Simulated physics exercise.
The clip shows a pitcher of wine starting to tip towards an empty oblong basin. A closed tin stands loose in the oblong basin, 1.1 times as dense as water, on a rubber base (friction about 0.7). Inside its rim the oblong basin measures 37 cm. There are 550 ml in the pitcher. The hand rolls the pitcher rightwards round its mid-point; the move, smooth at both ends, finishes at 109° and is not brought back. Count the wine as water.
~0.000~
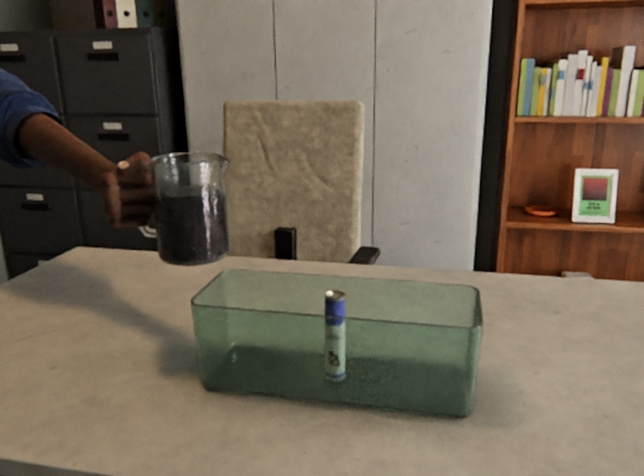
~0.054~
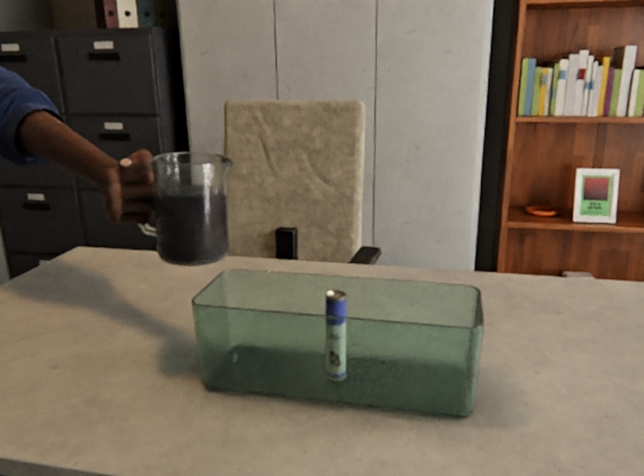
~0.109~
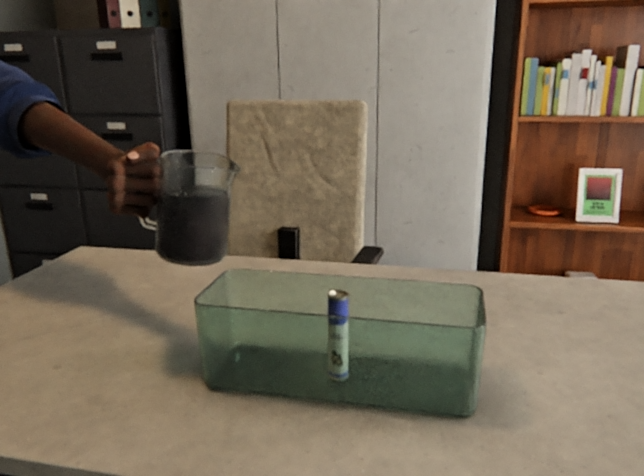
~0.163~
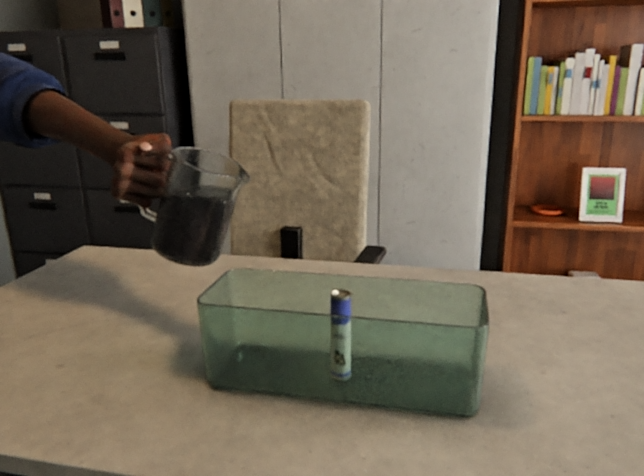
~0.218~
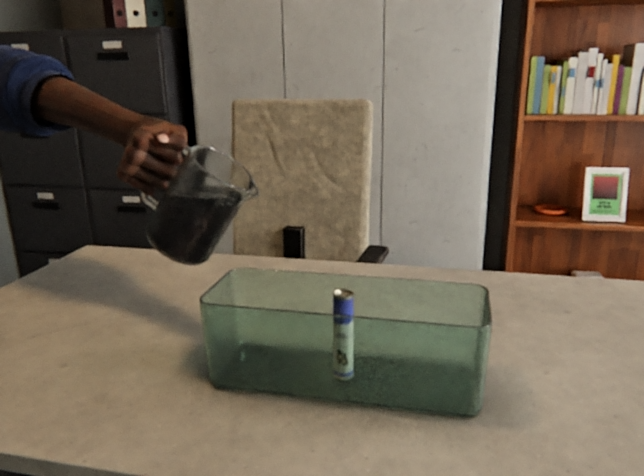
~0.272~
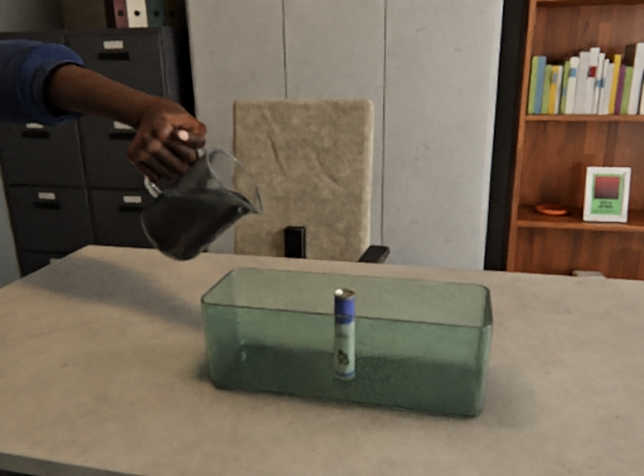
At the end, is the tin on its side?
It remains upright.
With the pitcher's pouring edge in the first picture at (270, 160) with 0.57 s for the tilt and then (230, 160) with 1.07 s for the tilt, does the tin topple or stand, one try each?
First it falls; then it stays up.
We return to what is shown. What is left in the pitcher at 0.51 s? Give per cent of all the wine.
Near 64 in a hundred.
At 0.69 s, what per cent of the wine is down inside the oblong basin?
Near 68 in a hundred.
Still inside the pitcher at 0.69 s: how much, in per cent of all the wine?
Some 18 per cent.
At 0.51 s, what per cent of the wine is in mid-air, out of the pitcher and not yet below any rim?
About 20 per cent.
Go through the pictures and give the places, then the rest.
The first frame shows tilt 0°; pouring edge (229, 161); surface from (162, 191) to (222, 193); the oblong basin's rim runs from (207, 287) to (480, 307); the tin's top is at (335, 298).
The second frame shows tilt 2°; pouring edge (232, 163); surface from (163, 190) to (224, 193).
The third frame shows tilt 10°; pouring edge (240, 169); surface from (167, 191) to (228, 194).
The fourth frame shows tilt 21°; pouring edge (250, 179); surface from (168, 199) to (234, 194).
The fifth frame shows tilt 35°; pouring edge (259, 195); surface from (163, 203) to (242, 197).
The sixth frame shows tilt 51°; pouring edge (262, 212); surface from (154, 201) to (253, 204).
Then, 0.51 s in, the tilt is 106° and 64 per cent is still to pour; the tin stands where it began.
Then, 0.69 s in, the tilt is 109° and 19 per cent is still to pour; the tin stands where it began.
Then, 0.87 s in, the tilt is 109° and 4 per cent is still to pour; the tin stands where it began.
Then, 1.07 s in, the tilt is 109° and 0 per cent is still to pour; the tin stands where it began.
Finally, the tin stands where it began.
